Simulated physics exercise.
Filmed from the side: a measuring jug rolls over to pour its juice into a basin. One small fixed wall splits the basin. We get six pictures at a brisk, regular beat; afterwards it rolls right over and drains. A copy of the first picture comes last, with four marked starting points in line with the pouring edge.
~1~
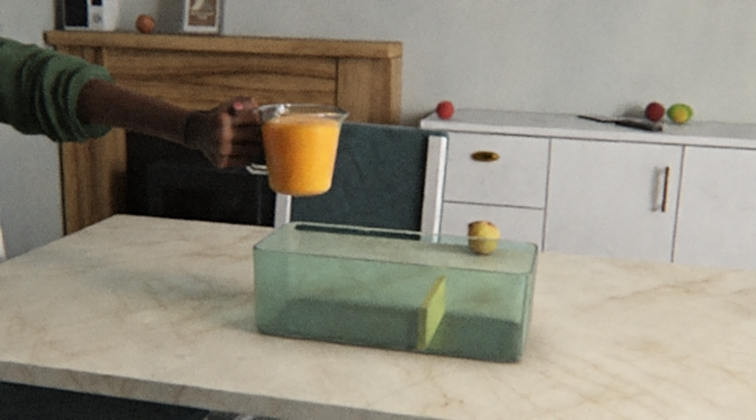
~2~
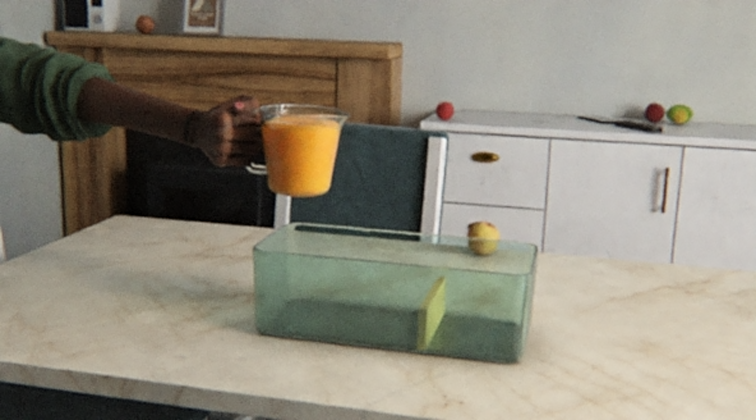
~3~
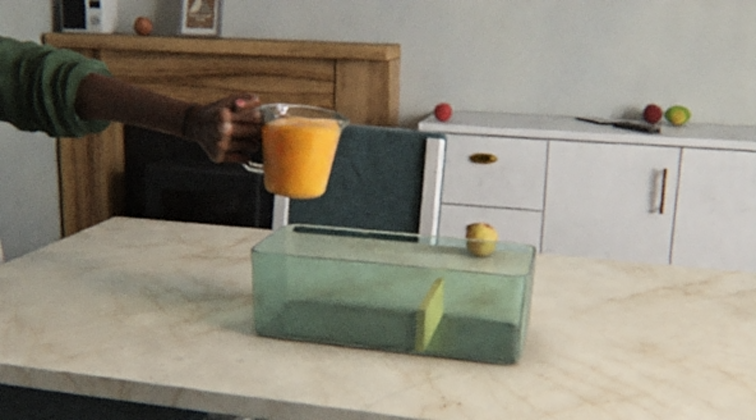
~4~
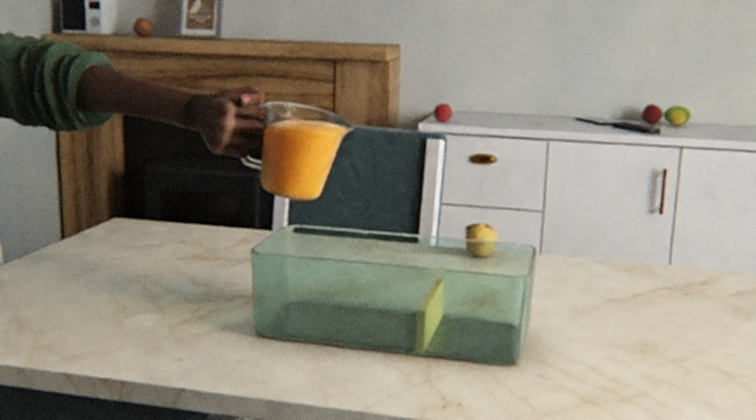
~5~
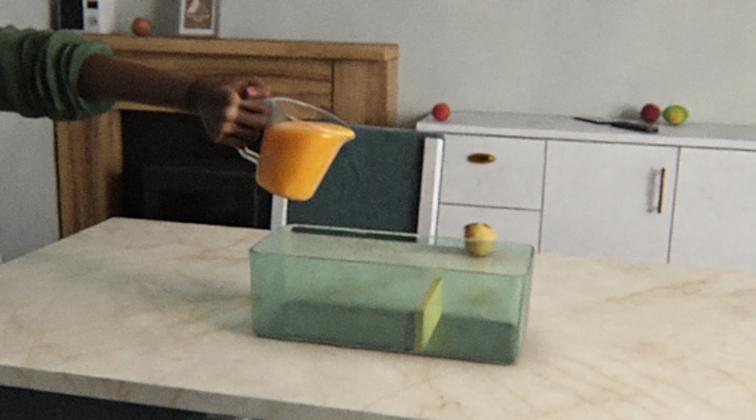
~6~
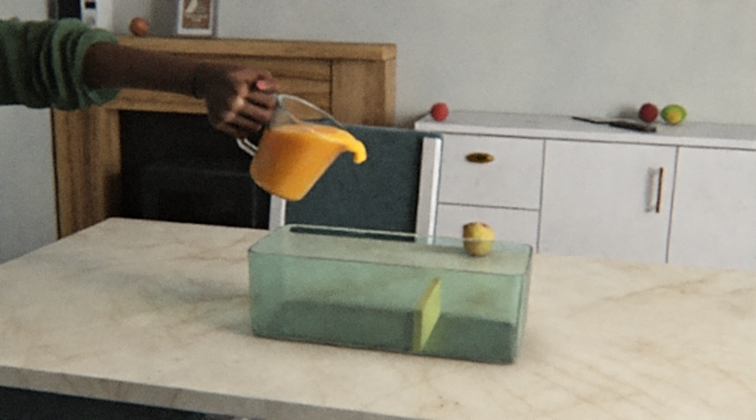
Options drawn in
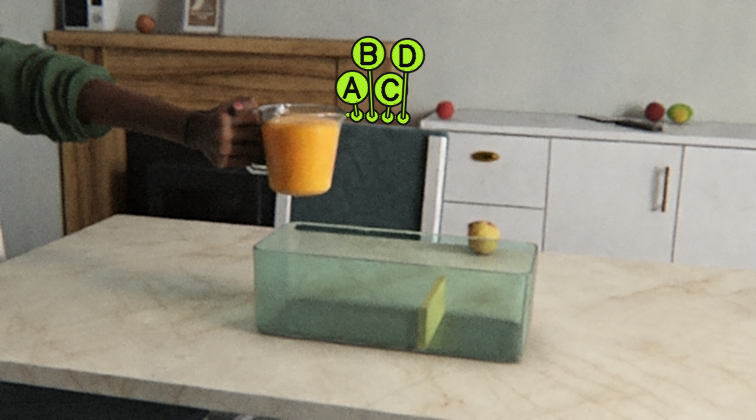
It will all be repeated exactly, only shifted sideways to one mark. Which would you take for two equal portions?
It is C.
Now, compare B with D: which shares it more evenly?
That is spot D.
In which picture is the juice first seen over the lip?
In picture 6.
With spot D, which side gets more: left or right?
More ends on the right.
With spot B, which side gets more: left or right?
The left side.
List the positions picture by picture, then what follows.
Upright, lip at (347, 114); basin from (257, 330) to (524, 361); top of the wall at (433, 291); nothing has left yet.
Upright, lip at (348, 116); nothing has left yet.
Tipped about 5°, lip at (348, 121); nothing has left yet.
Tipped about 12°, lip at (351, 128); nothing has left yet.
Tipped about 21°, lip at (353, 137); nothing has left yet.
Tipped about 31°, lip at (353, 147); juice is over the lip, down to (359, 159).
On the marked copy, A at (356, 115); B at (372, 116); C at (387, 117); D at (403, 117).
With A, about 96 % ends left of the wall and 3 % right of it.
With B, about 87 % ends left of the wall and 12 % right of it.
With C, about 53 % ends left of the wall and 46 % right of it.
With D, about 23 % ends left of the wall and 76 % right of it.
